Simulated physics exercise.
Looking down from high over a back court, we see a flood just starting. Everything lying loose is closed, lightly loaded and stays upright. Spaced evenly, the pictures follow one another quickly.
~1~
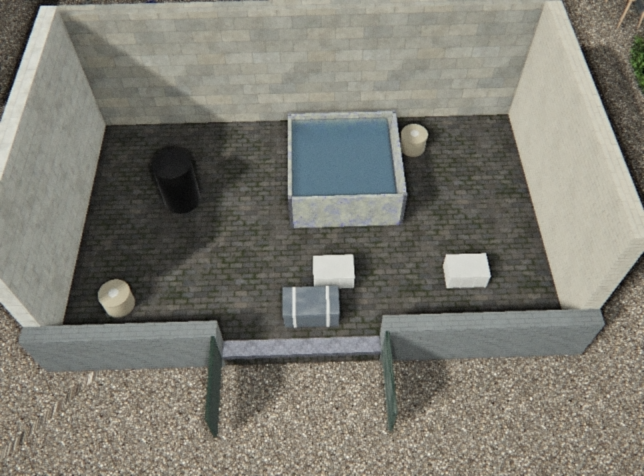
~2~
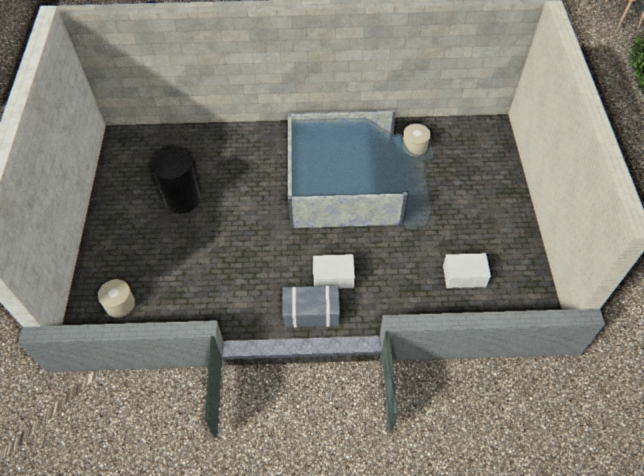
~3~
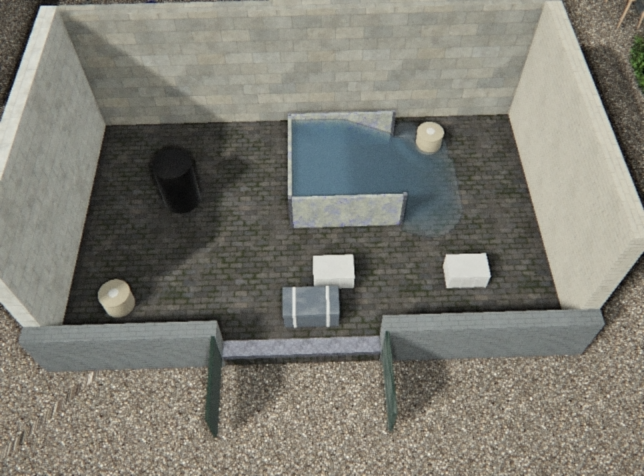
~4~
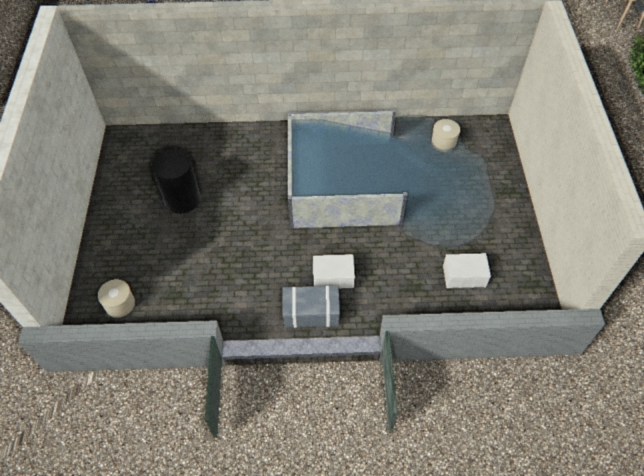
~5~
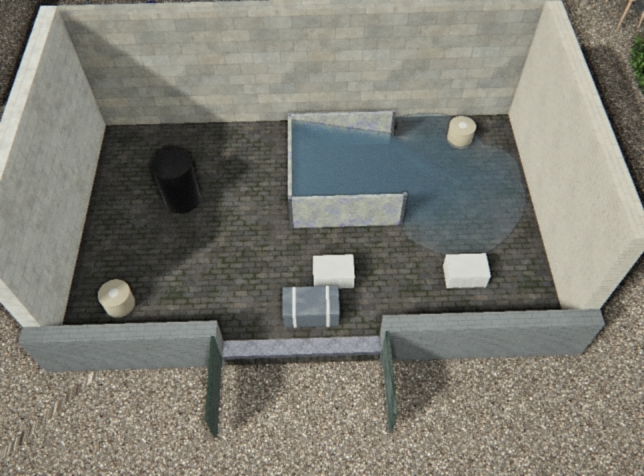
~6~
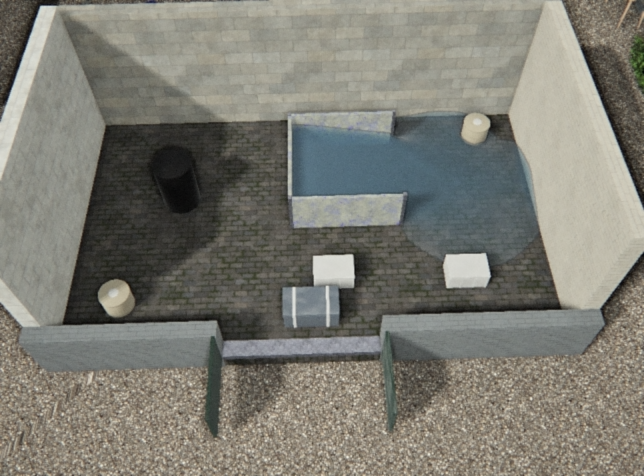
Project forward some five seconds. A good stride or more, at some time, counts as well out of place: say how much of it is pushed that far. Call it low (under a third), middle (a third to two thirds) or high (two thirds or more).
High.
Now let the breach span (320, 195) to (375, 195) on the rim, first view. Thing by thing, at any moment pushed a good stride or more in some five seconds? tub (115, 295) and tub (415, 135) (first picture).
Fell short of it; fell short of it.
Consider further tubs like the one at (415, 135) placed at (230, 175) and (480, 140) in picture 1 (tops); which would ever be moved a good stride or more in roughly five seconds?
Going one by one, I'd say not displaced that far for the first and gets shoved clear for the second.
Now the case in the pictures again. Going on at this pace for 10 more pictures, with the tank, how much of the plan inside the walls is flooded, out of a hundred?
Reading: About 35 %.
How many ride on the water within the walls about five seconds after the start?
Counting them up gives 2.
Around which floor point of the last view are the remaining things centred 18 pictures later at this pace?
Roughly (308, 253).
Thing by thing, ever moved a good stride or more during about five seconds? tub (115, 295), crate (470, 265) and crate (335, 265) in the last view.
Never got far, then went a long way, then went a long way.
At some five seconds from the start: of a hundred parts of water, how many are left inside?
98 %.
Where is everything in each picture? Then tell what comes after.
A tub at (415, 134) rests on the ground; a crate at (334, 267) rests on the ground; 0 of 5 have shifted, in the first picture.
A tub at (417, 134) rests on the ground, close to its start; a crate at (334, 267), on the bottom; 0 of 5 have shifted, in the second picture.
A tub at (431, 132) rests on the ground, close to its start; a crate at (334, 267), on the bottom; 1 of 5 have shifted, in the third picture.
A tub at (447, 129) rests on the ground, a stride from its start; a crate at (334, 267) rests on the ground; 1 of 5 have shifted, in the fourth picture.
A tub at (463, 126), on the bottom, a stride from its start; a crate at (334, 267), on the bottom; 1 of 5 have shifted, in the fifth picture.
A tub at (477, 122), on the bottom, a stride from its start; a crate at (334, 267), on the bottom; 1 of 5 have shifted, in the sixth picture.
A moment on, 1 of 5 are well off their spots; 0 afloat.
Next, 1 of 5 are well off their spots; 1 afloat.
Later, 2 of 5 are well off their spots; 1 afloat.
In the end, 4 of 5 are well off their spots, and 4 have been at some point; 2 afloat.
